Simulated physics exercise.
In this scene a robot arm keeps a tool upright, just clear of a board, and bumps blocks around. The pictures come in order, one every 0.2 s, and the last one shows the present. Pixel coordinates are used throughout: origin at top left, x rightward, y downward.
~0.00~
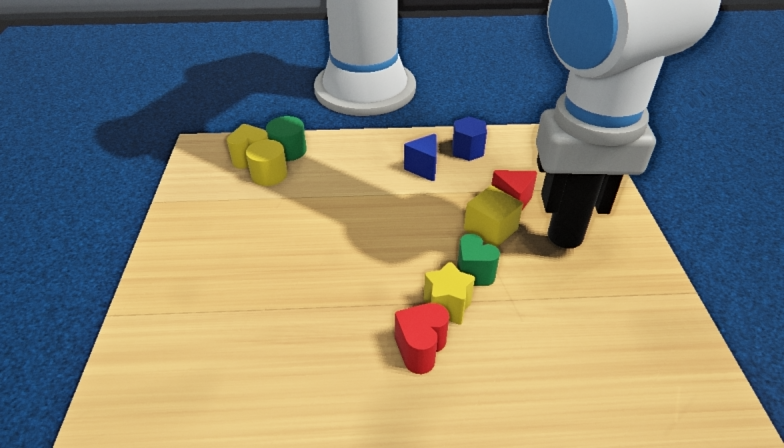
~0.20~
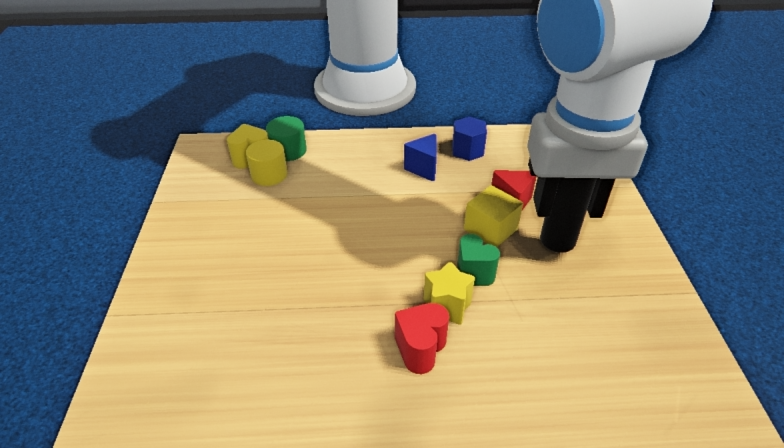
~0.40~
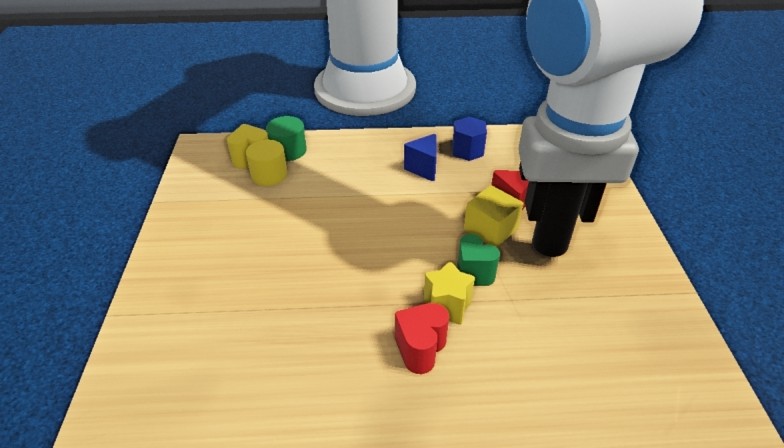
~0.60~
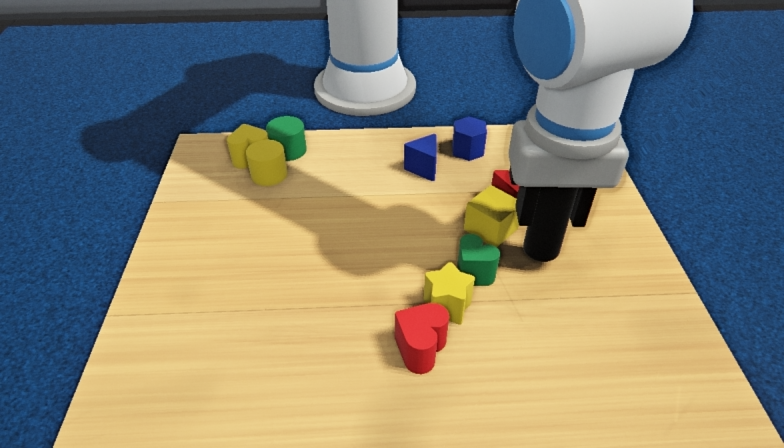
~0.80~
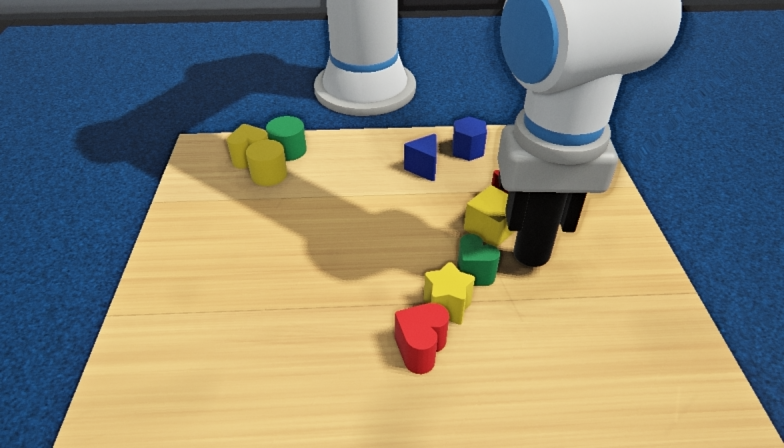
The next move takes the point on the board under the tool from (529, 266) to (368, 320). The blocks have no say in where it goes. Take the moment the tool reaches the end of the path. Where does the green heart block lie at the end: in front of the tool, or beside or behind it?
Beside or behind it.
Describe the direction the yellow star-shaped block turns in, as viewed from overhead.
Answer: Anticlockwise.
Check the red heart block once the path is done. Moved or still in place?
The answer is that it is displaced.
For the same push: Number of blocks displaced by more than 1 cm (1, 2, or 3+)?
Three or more get moved.
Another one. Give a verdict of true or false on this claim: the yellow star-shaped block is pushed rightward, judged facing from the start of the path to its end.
The statement is incorrect.
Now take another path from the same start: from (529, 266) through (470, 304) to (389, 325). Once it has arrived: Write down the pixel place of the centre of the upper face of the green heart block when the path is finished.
Its top middle: (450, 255).
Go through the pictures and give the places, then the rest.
Lower end of the tool at (565, 238), tops of blocks, red heart block at (422, 323), yellow star-shaped block at (450, 281), green heart block at (477, 248), yellow four-sided block at (495, 203), in the first picture.
Tool at (557, 242), blocks as before, in the second picture.
Tool at (549, 246), blocks as before, in the third picture.
Tool at (541, 250), blocks as before, in the fourth picture.
Tool at (531, 255), red heart block at (422, 323), yellow star-shaped block at (450, 281), green heart block at (477, 248), yellow four-sided block at (495, 203), in the fifth picture.
What follows on the original path. One third of the way, tool at (480, 273); yellow star-shaped block at (447, 282), turned 15° anticlockwise; green heart block at (446, 249), turned 45° clockwise.
Two thirds of the way, tool at (424, 291); red heart block at (400, 355), turned 20° anticlockwise; yellow star-shaped block at (402, 307), turned 50° anticlockwise; green heart block at (421, 249), turned 120° clockwise.
At the end, tool at (368, 310); red heart block at (399, 363), turned 15° anticlockwise; yellow star-shaped block at (375, 326), turned 130° anticlockwise; green heart block at (421, 249), turned 120° clockwise; yellow four-sided block not moved.
